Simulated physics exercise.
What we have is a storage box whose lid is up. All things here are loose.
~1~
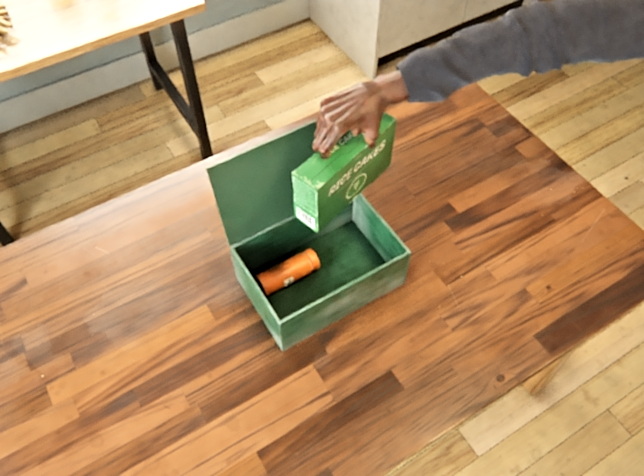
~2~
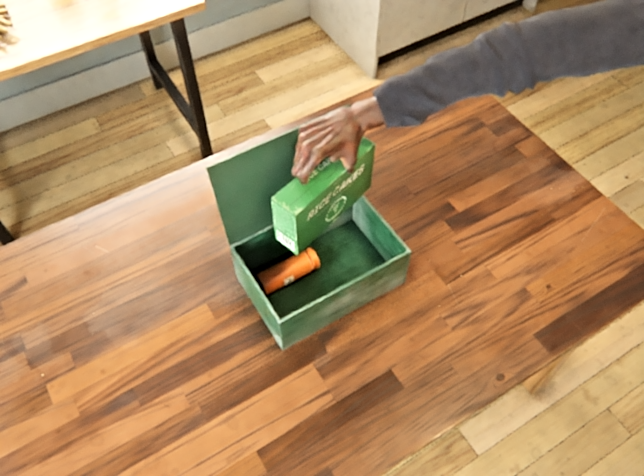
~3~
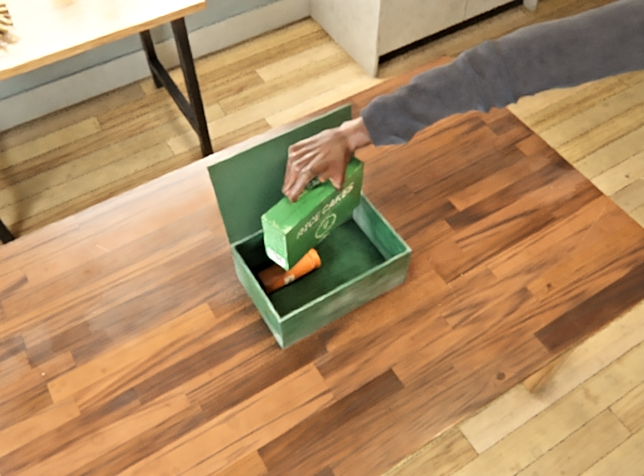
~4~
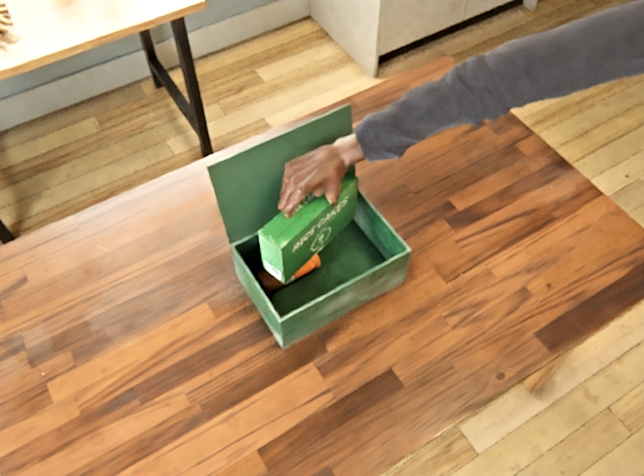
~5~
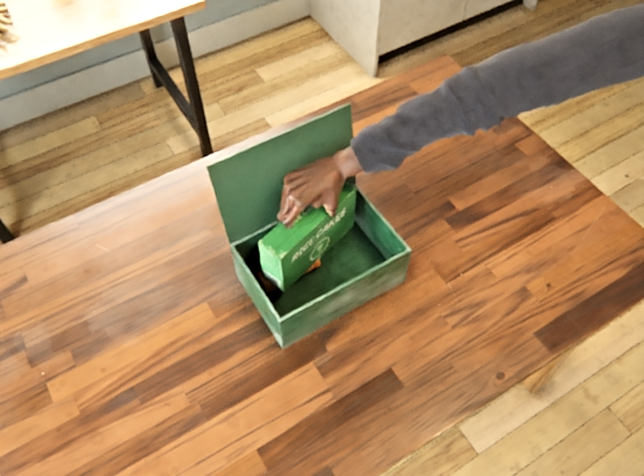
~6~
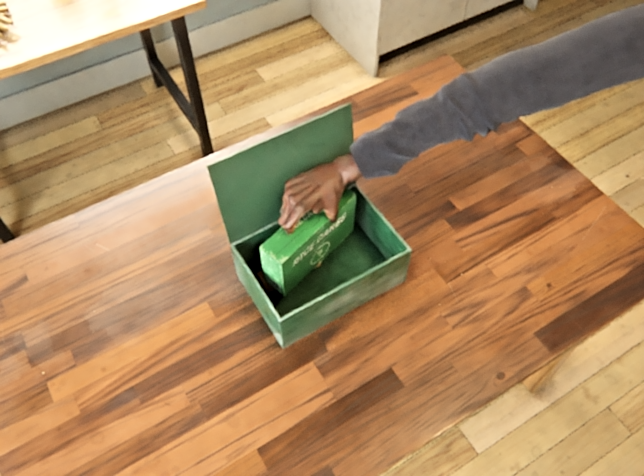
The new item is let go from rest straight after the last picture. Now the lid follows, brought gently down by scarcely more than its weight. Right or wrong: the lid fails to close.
Wrong, it closes.
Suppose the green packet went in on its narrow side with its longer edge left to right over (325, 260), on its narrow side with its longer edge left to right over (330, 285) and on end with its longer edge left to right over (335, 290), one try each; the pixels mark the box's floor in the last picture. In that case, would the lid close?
First try: It comes fully down; second try: It gets propped open; third try: It gets propped open.
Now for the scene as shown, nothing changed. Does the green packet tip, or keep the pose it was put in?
The green packet ends up leaning.
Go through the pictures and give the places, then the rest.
The first frame shows on its way; green packet (345, 169); orange shaker (288, 272).
The second frame shows on its way; green packet (325, 192); orange shaker (288, 271).
The third frame shows on its way; green packet (315, 210); orange shaker (289, 270).
The fourth frame shows on its way; green packet (310, 223).
The fifth frame shows on its way; green packet (309, 233).
The sixth frame shows put in, still held; green packet (310, 238).
Then, 1.00 s on from there, lid starting down; green packet on its side near (327, 276); orange shaker shifted a little.
Then, 1.80 s on from there, lid 45° above the rim; green packet on its side near (327, 276); orange shaker shifted a little.
In the end, lid shut; toppled in the box, green packet; orange shaker unmoved. At the end, from the last picture's camera, green packet near (327, 276).
